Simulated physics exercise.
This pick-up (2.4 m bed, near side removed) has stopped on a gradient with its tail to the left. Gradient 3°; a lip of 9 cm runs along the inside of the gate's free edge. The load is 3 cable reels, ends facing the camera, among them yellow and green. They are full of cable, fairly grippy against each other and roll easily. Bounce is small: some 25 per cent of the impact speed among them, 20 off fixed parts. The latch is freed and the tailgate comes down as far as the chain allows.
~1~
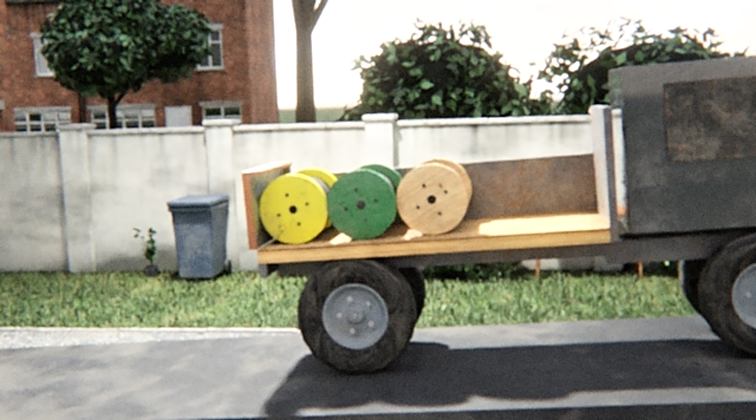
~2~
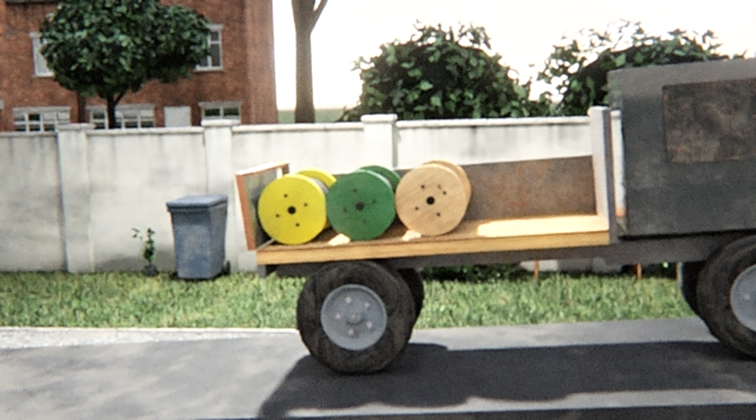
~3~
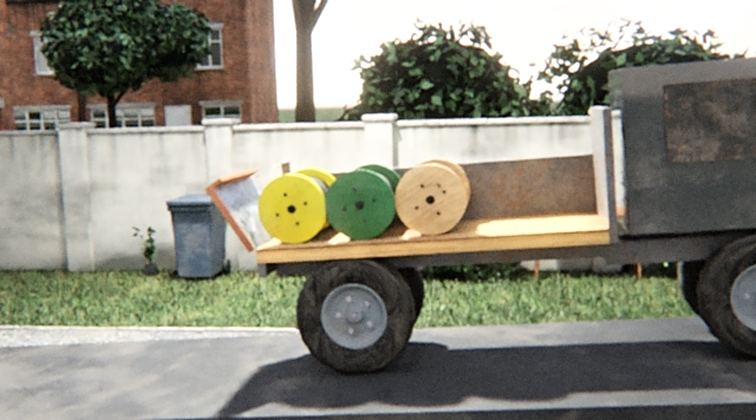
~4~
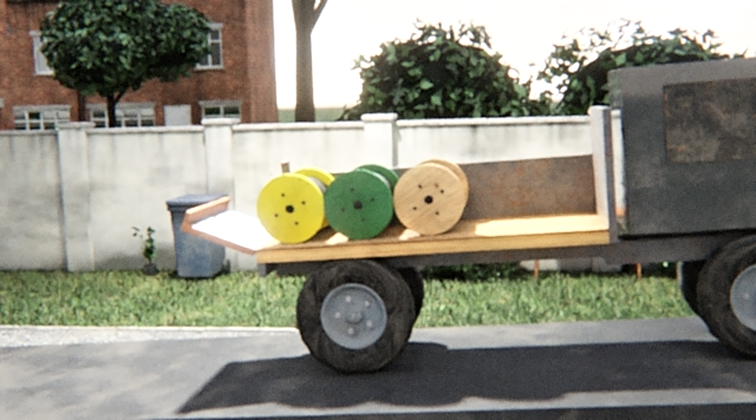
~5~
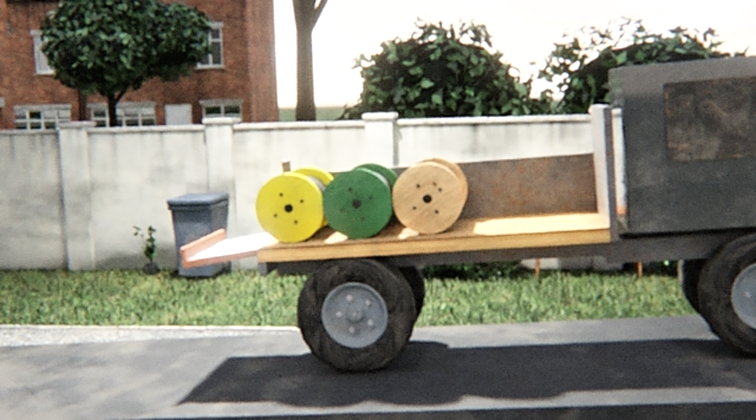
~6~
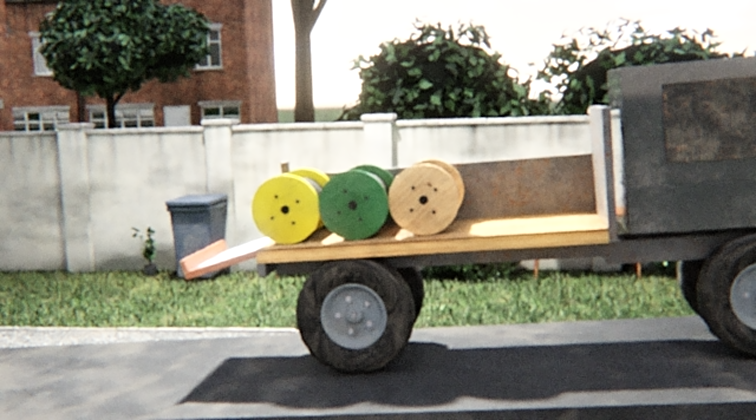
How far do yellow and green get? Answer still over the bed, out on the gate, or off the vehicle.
The yellow reel finishes off the vehicle, the green finishes off the vehicle.
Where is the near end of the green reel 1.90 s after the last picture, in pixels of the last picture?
Around (271, 211).
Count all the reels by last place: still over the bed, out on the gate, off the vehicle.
In that order: 0, 0, 3.
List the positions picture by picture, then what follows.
In the first picture, yellow at (293, 210), green at (361, 205); gate 87° above level, tip at (246, 175); 3 of the 3 make up the bottom layer on the bed.
In the second picture, yellow at (292, 210), green at (360, 206); gate 83° above level, tip at (239, 176).
In the third picture, yellow at (291, 209), green at (360, 205); gate 57° above level, tip at (210, 189).
In the fourth picture, yellow at (290, 209), green at (358, 205); gate 20° above level, tip at (185, 227).
In the fifth picture, yellow at (289, 209), green at (357, 204); gate 9° below level, tip at (186, 264).
In the sixth picture, yellow at (285, 210), green at (353, 205); gate 17° below level, tip at (188, 275).
Then, 0.8 s after the last picture, yellow is on the bed, 5 cm short of the hinge, rolling left; green is on the bed, 55 cm short of the hinge, rolling left; 0 gone off the back.
Then, 1.9 s after the last picture, yellow is on the gate, 60 cm past the hinge, rolling left; green is on the bed, 10 cm short of the hinge, rolling left; 0 gone off the back.
Then, 3.1 s after the last picture, yellow is out on the ground; green is dropping off the gate; 2 gone off the back.
At rest (5.9 s after the last picture), yellow is off the vehicle; green is out on the ground; 3 gone off the back.
